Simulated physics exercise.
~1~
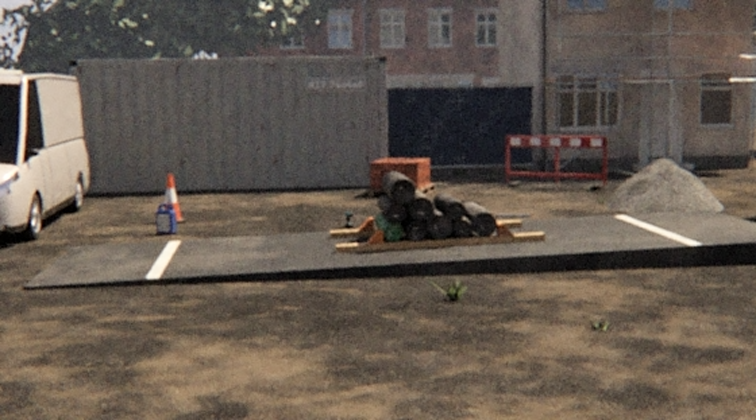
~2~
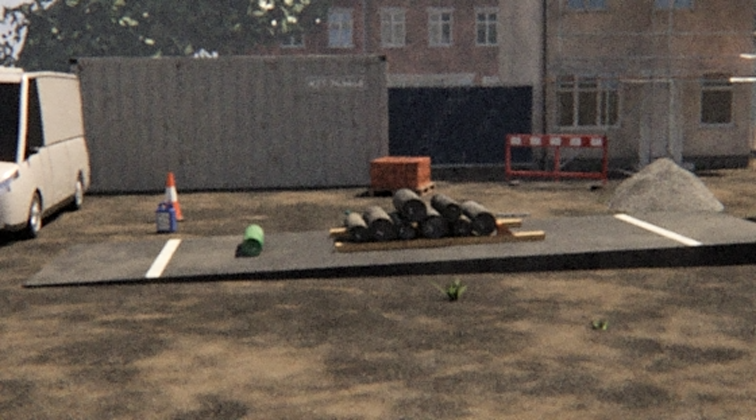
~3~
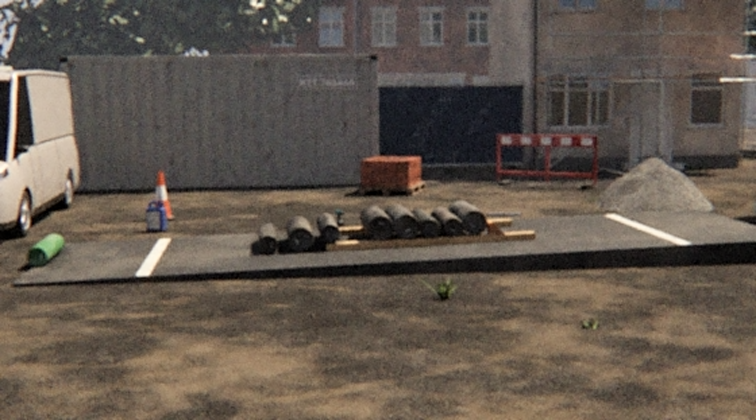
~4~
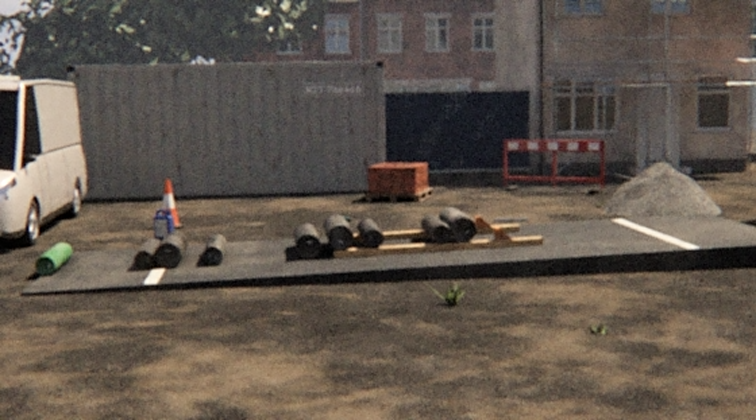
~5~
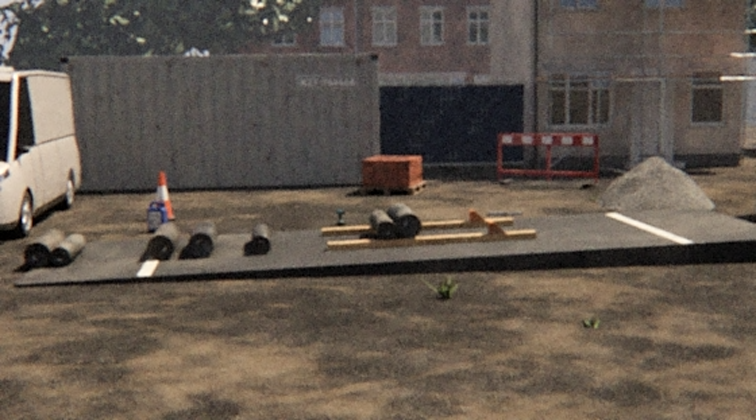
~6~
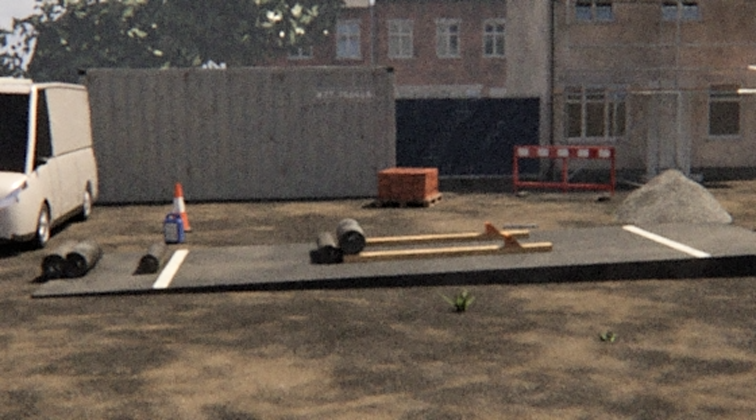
A stack of dark cylinders and a green one collapses and rolls left, scattering across the asphalt.
